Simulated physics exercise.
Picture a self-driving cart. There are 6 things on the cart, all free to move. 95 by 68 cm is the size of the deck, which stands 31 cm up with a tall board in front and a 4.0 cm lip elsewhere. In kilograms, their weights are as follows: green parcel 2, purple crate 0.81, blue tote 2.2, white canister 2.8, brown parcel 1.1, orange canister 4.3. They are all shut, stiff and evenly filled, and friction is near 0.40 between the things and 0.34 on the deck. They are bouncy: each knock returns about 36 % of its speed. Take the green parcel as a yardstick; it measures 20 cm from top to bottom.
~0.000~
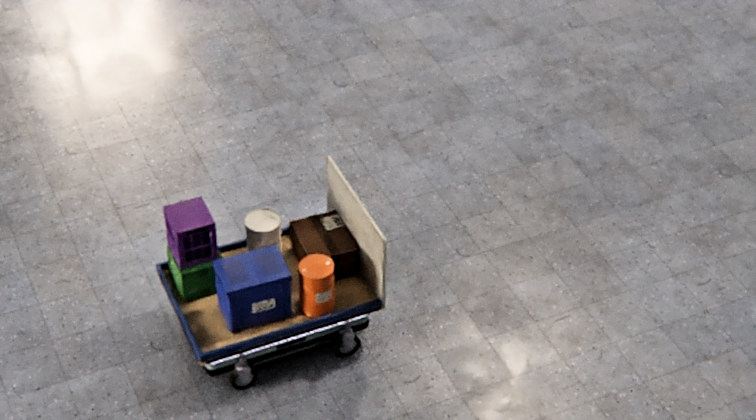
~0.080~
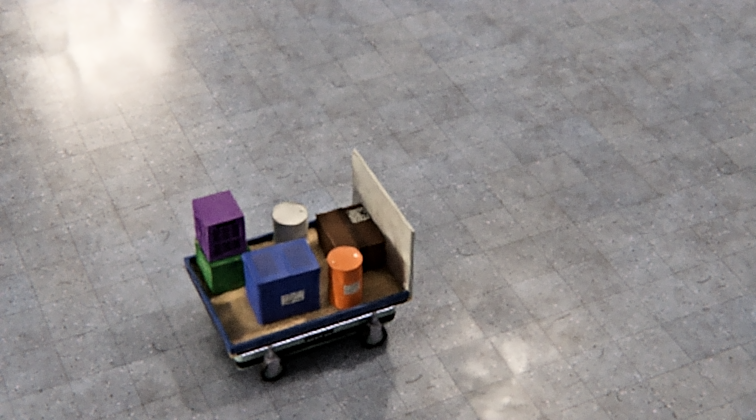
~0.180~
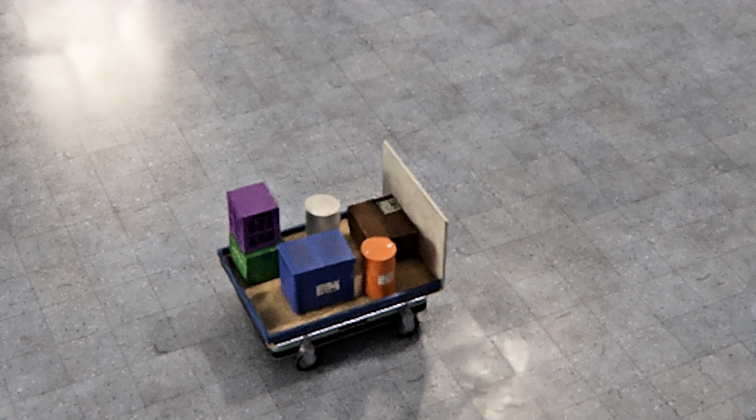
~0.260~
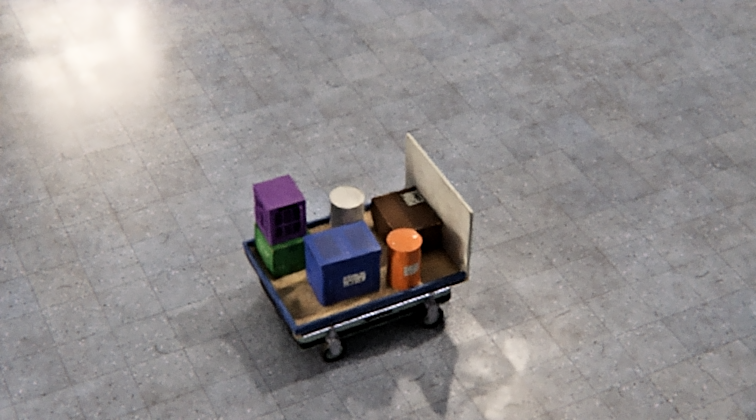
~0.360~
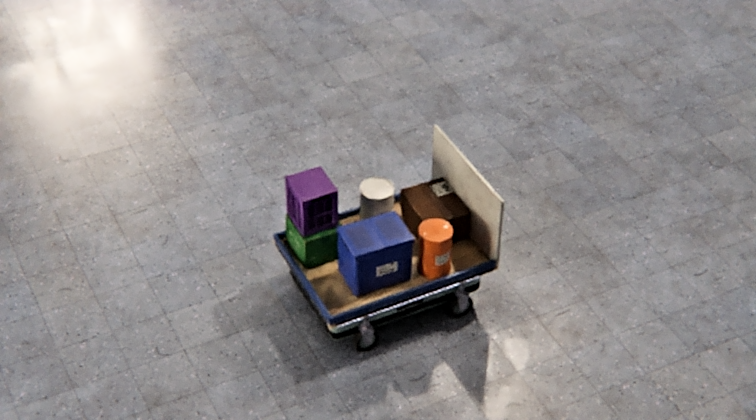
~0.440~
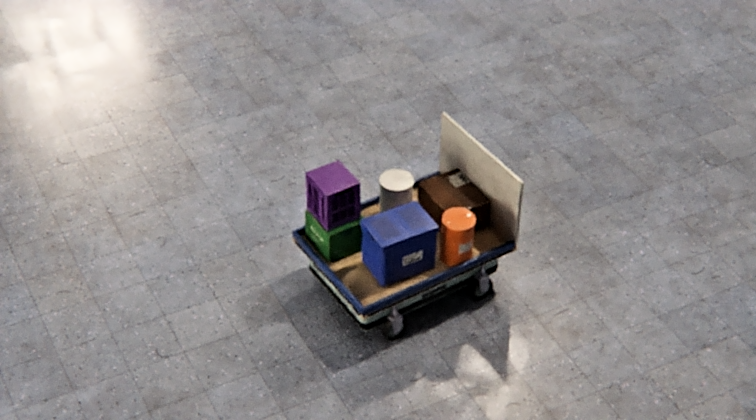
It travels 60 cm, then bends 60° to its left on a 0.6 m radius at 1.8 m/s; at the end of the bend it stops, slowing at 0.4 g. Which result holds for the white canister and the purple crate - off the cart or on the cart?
As it turns out, the white canister is on the cart, the purple crate is on the cart.
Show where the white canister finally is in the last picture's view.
Around pixel (416, 83).
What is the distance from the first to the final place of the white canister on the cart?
I'd say about 20 cm between start and finish.
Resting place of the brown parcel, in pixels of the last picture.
It ends up near (409, 67).
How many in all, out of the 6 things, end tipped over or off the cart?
Count: 1.
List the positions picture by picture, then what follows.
Cart 0 cm along; white canister (264, 239); purple crate (191, 233), in the first picture.
Cart 14 cm along; brown parcel (350, 241); orange canister (345, 278), in the second picture.
Cart 32 cm along; green parcel (258, 251); blue tote (317, 272), in the third picture.
Cart 47 cm along; brown parcel (406, 223); orange canister (404, 259), in the fourth picture.
Cart 65 cm along; green parcel (315, 235); blue tote (375, 254), in the fifth picture.
Cart 79 cm along, turned 6°; white canister (396, 198) slid 3 cm; purple crate (333, 195), in the sixth picture.
After 0.54 s, cart 97 cm along, turned 21°; white canister slid 12 cm near (417, 185); purple crate slid 2 cm near (356, 187); orange canister leaning 12°.
After 0.74 s, cart 133 cm along, turned 54°; white canister slid 28 cm near (434, 151); purple crate slid 6 cm near (387, 164); orange canister leaning 44°.
After 0.94 s, cart 168 cm along, turned 60°; white canister slid 21 cm near (418, 112); purple crate slid 12 cm near (402, 133); orange canister on its side.
After 1.14 s, cart 189 cm along, turned 60°; white canister slid 20 cm near (416, 88); purple crate slid 12 cm near (404, 105); orange canister on its side.
At rest (1.8 s), tipped over on the cart, orange canister; not toppled but over 10 cm from the start, purple crate, blue tote and white canister; the other 2 in place, give or take 10 cm. In the last view, white canister near (416, 83), purple crate near (405, 89).
